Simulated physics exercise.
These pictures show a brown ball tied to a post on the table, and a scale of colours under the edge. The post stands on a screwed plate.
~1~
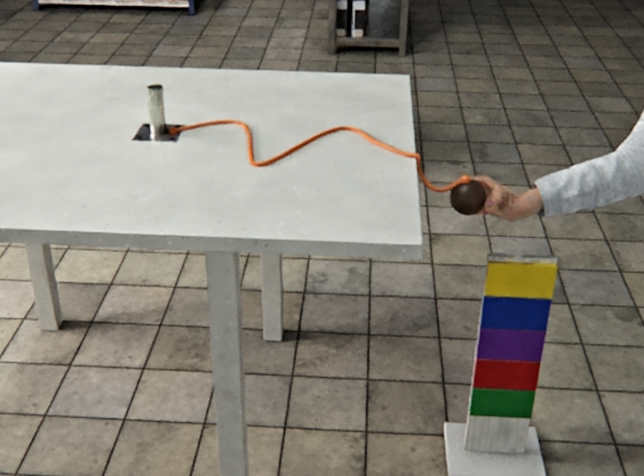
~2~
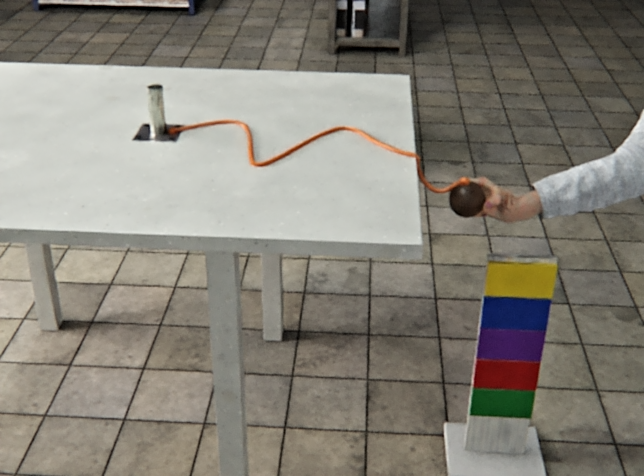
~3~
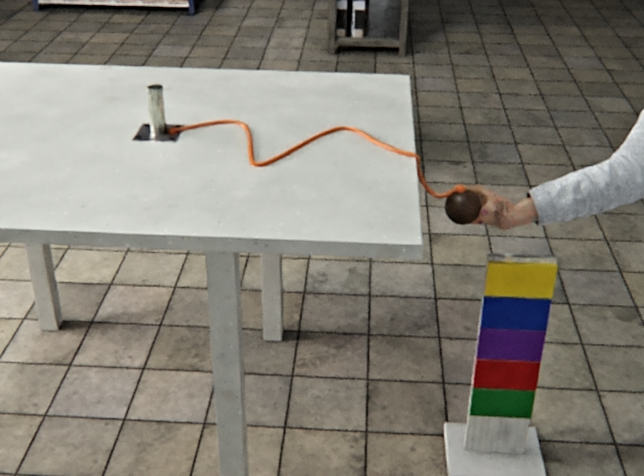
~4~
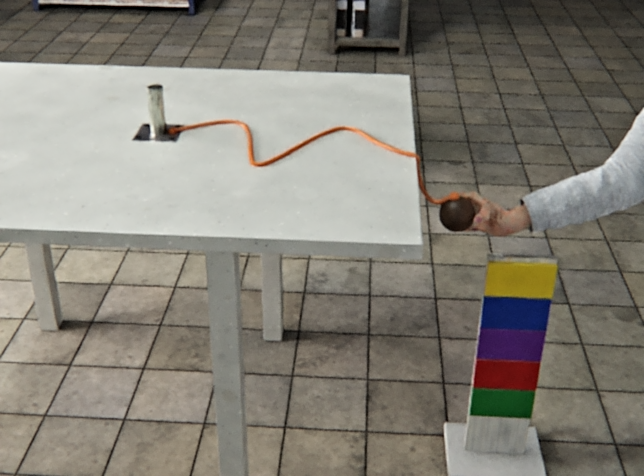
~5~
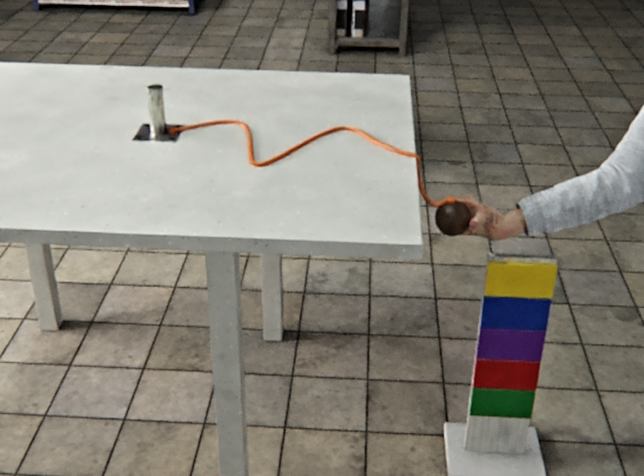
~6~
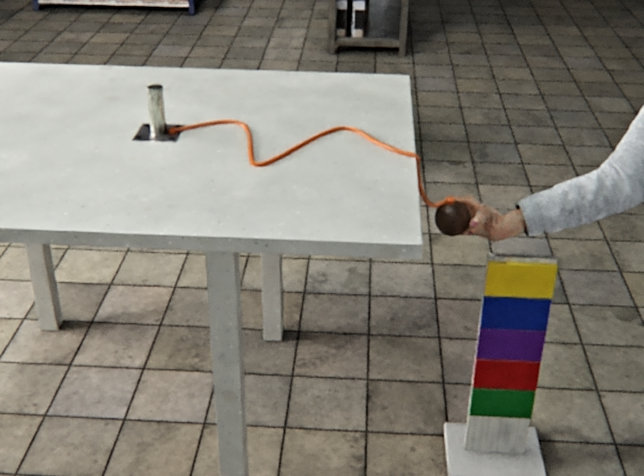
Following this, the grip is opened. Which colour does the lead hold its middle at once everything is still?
The lead holds its middle at red.
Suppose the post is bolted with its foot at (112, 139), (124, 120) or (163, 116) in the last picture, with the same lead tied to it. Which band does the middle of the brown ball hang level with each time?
Going case by case, it's purple, purple and finally red.
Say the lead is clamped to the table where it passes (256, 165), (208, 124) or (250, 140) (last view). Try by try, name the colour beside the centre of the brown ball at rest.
Blue, then red, then purple.
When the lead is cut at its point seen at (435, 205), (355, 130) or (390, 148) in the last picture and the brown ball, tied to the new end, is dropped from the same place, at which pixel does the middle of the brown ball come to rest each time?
(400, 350), (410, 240), (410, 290).
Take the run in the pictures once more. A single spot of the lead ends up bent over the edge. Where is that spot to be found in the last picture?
You'd find it at roughly (305, 143).
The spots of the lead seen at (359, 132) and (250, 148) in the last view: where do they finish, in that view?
At (411, 228), then (306, 145).
Soon after, ball near (424, 350); level with purple.
After that, ball near (387, 360); level with red.
In the end, ball near (400, 364); level with red. The red one.
